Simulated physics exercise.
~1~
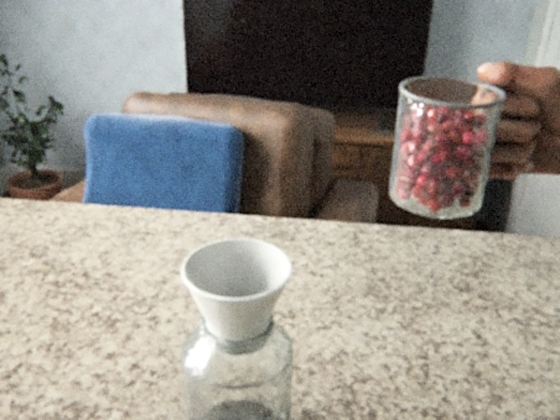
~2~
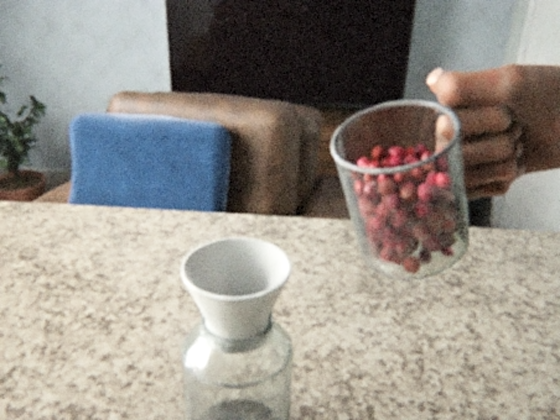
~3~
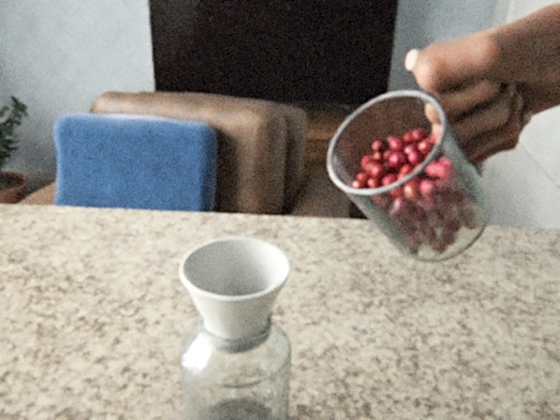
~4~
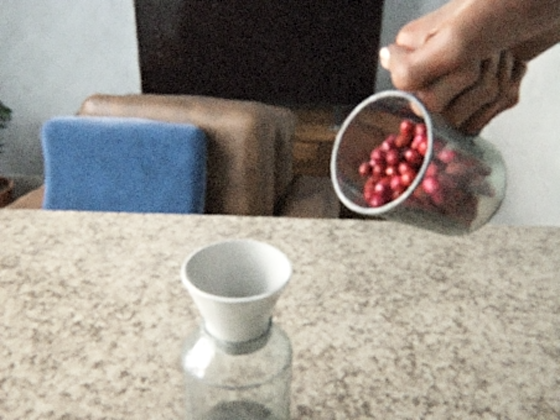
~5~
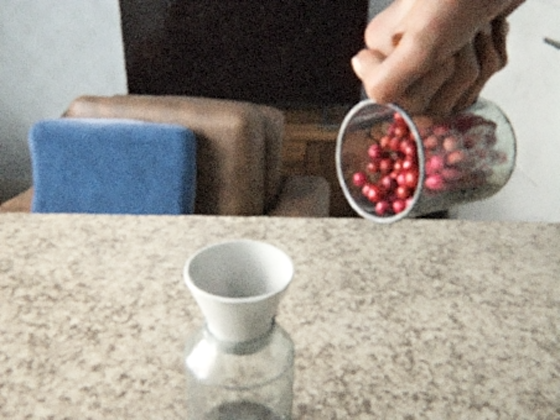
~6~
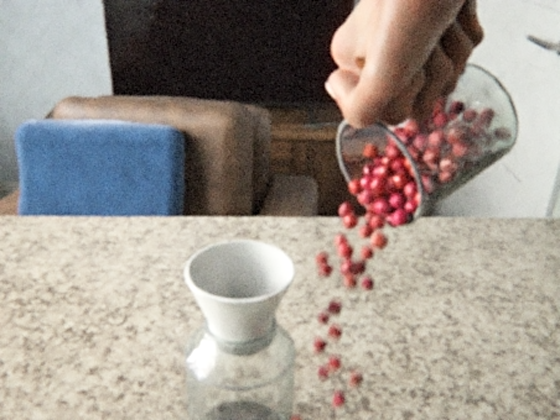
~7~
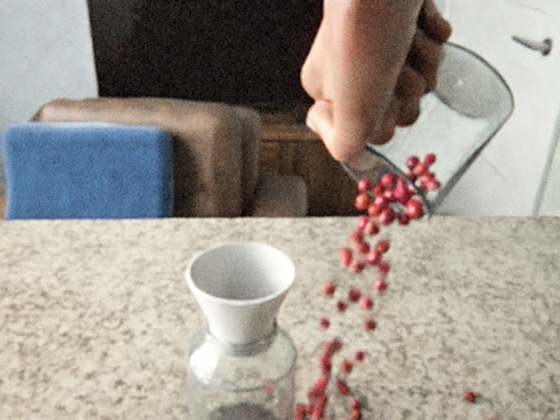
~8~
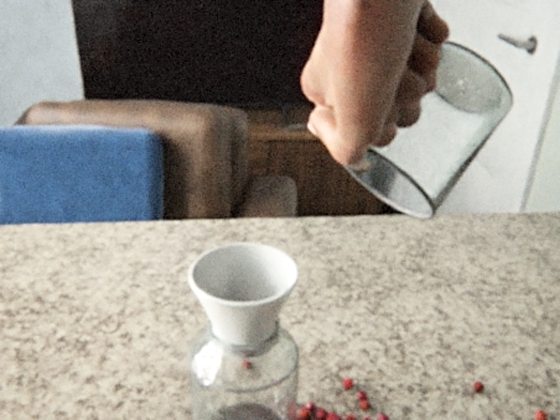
A hand holds a clear glass cup of red cranberries at the right, above a speckled beige stone counter seen from the front and slightly above. Near the middle stands a clear glass jar with a white funnel in its mouth; behind are a blue cushion, a brown seat and a dark screen. The hand brings the cup a little left and tips it onto its side. Cranberries spill over the rim, falling to the right of the funnel as the cup turns further, mouth down. It ends up empty, with a few berries scattered on the counter beside the jar.
